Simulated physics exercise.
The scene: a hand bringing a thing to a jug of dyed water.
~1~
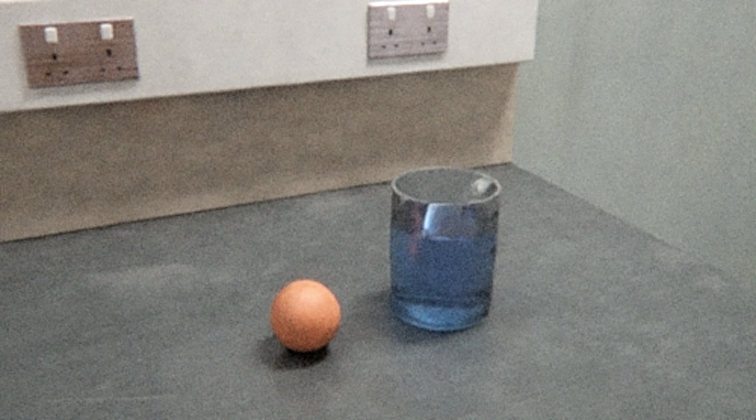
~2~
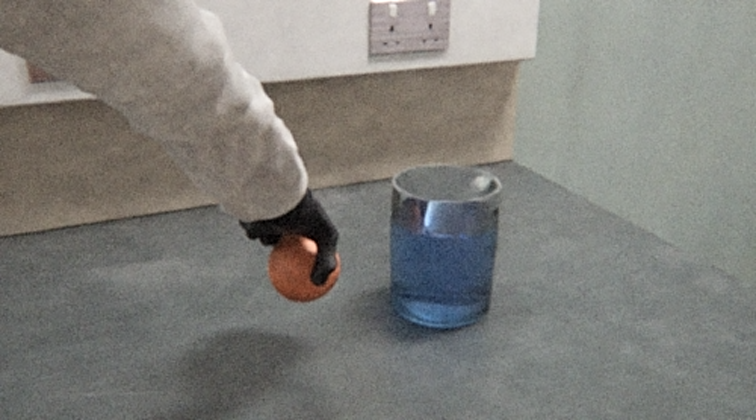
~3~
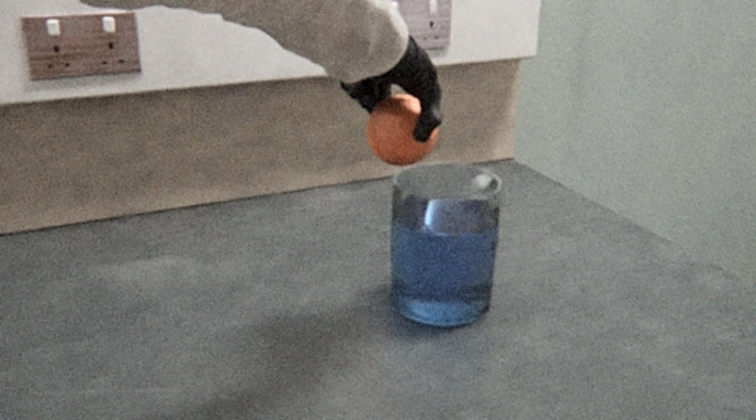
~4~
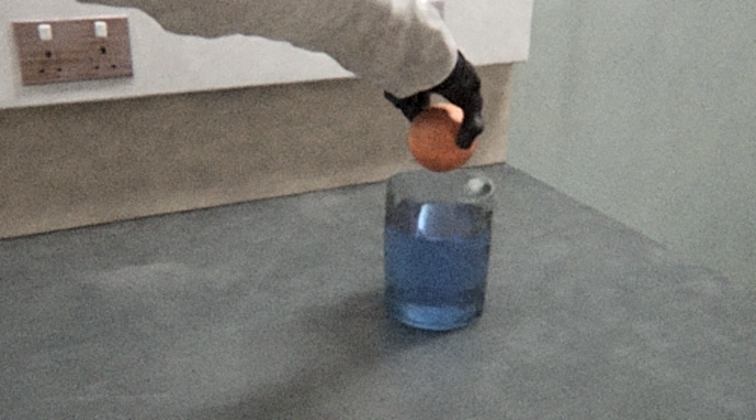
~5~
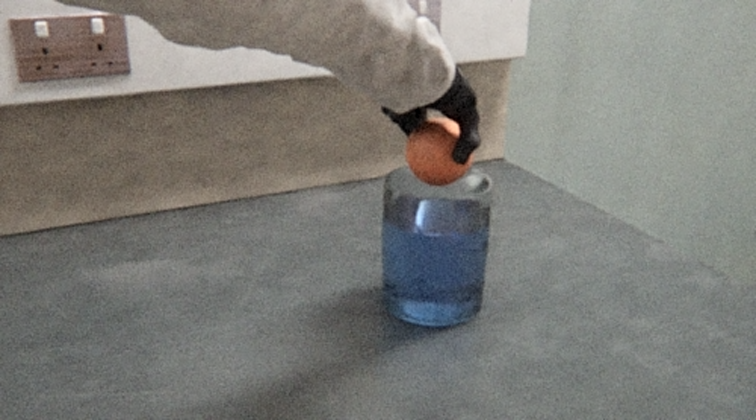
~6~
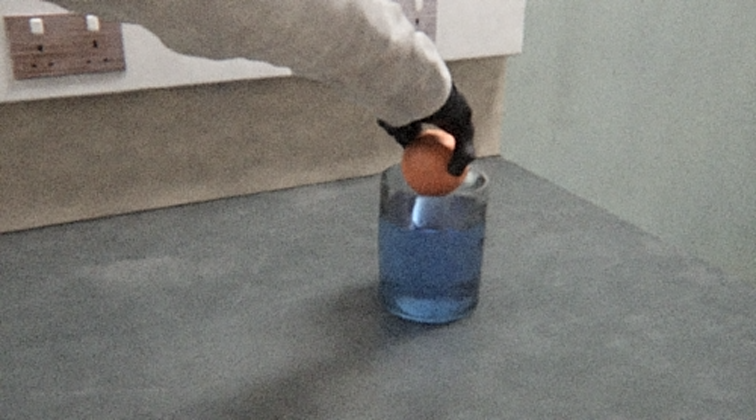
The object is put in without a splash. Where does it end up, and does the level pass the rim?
The thing stays at the surface; the jug has room for it.
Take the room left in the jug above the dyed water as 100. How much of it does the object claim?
Roughly 40 per cent.
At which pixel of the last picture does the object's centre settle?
Around (432, 215).
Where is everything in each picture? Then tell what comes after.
In the first picture, the orange lies on the top at (305, 316); jug (443, 244) about two thirds full.
The second picture shows a hand picks up the orange at (304, 266); jug about two thirds full, surface at (444, 217).
In the third picture, the orange is carried over at (402, 131); jug (444, 240) about two thirds full.
In the fourth picture, the orange is above the jug at (442, 139); jug about two thirds full, surface at (438, 220).
The fifth picture shows the orange comes down at (439, 152); jug (435, 240) about two thirds full.
In the sixth picture, the orange is just over the surface at (435, 165); jug about two thirds full, surface at (432, 213).
Soon after, the orange enters the dyed water; the jug is about three quarters full.
Later, the orange comes up again; the jug is about three quarters full.
In the end, the orange floats; the jug is about three quarters full; nothing is spilt.
